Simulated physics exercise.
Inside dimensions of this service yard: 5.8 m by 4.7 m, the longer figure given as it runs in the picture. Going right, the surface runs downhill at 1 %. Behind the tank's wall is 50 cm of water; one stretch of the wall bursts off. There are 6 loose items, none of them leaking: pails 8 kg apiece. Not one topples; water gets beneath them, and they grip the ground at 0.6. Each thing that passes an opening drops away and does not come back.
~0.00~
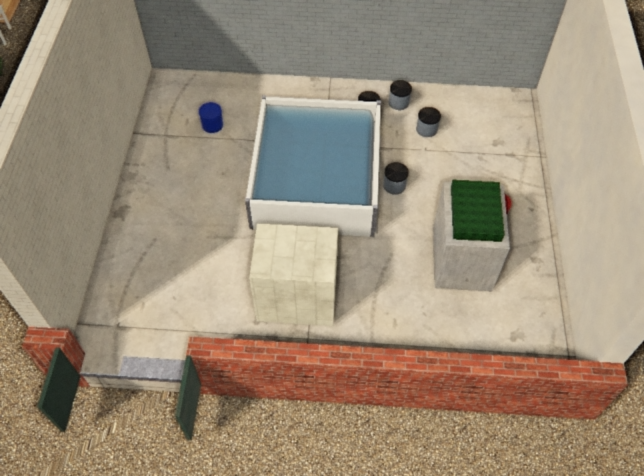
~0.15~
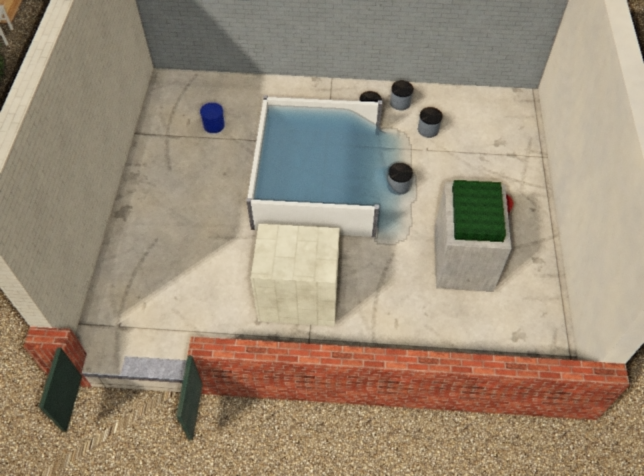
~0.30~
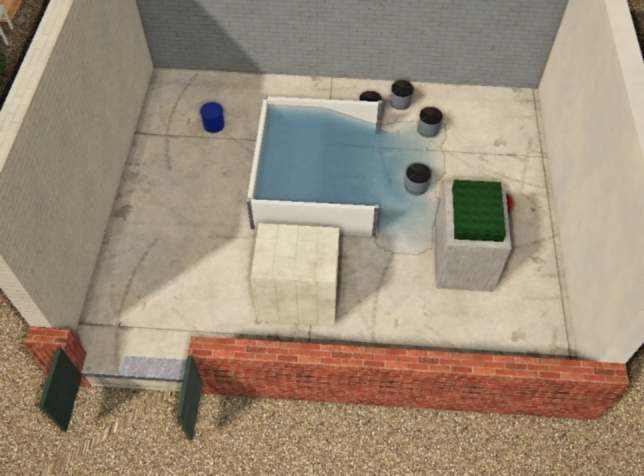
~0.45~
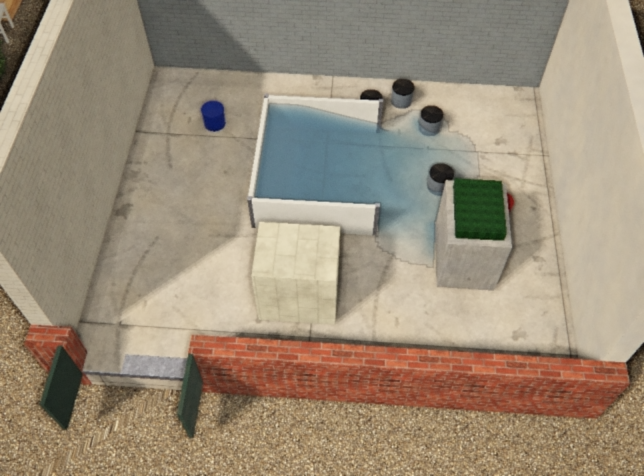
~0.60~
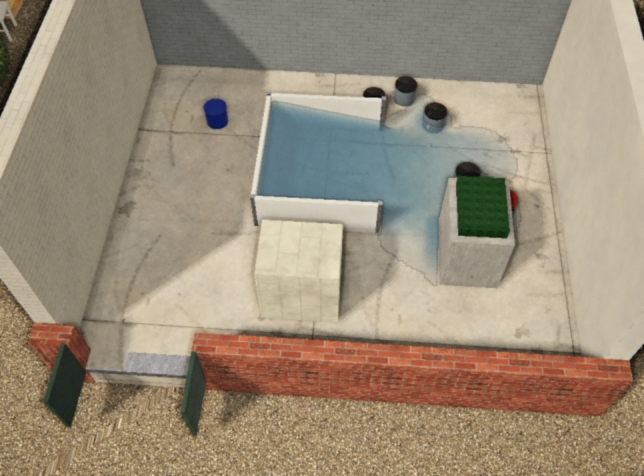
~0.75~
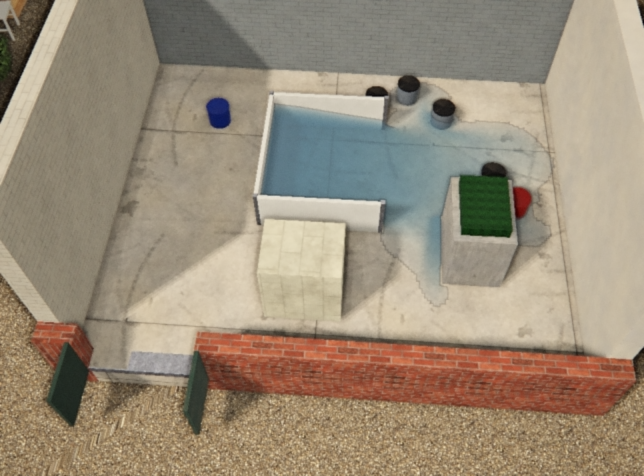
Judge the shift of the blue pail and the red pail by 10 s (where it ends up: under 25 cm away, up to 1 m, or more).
At the end, the blue pail keeps to its spot; the red pail leaves its spot far behind.
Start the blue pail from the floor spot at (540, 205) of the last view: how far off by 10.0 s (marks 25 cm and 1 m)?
From that spot, it is pushed far off.
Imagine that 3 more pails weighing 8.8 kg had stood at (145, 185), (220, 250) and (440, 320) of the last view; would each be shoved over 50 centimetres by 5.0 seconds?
In sequence: Stays within; stays within; stays within.
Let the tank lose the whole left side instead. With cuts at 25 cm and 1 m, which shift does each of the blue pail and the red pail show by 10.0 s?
Blue pail: Washed well away; red pail: Roughly where it was.
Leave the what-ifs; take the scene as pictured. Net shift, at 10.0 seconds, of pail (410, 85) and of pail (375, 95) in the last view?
The first ends 60 cm from its start, the second 50 cm.
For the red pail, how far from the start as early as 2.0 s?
Displacement by then near 60 cm.
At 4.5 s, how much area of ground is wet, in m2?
The covered patch comes to about 20 m2.
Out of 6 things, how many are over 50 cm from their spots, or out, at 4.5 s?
The number I get is 3.
After 2.0 s the blue pail is near (218, 106), 0.0 m from its start, aground; the red pail is near (545, 229), 0.6 m from its start, afloat; 0 of 6 are out; 2 afloat.
After 4.5 s the blue pail is near (218, 106), 0.0 m from its start, aground; the red pail is near (514, 300), 1.5 m from its start, aground; 0 of 6 are out; 1 afloat.
After 7.0 s the blue pail is near (218, 106), 0.0 m from its start, aground; the red pail is near (511, 300), 1.5 m from its start, aground; 0 of 6 are out; 0 afloat.
After 10.0 s the blue pail is near (218, 106), 0.0 m from its start, aground; the red pail is near (511, 300), 1.5 m from its start, aground; 0 of 6 are out; 0 afloat.
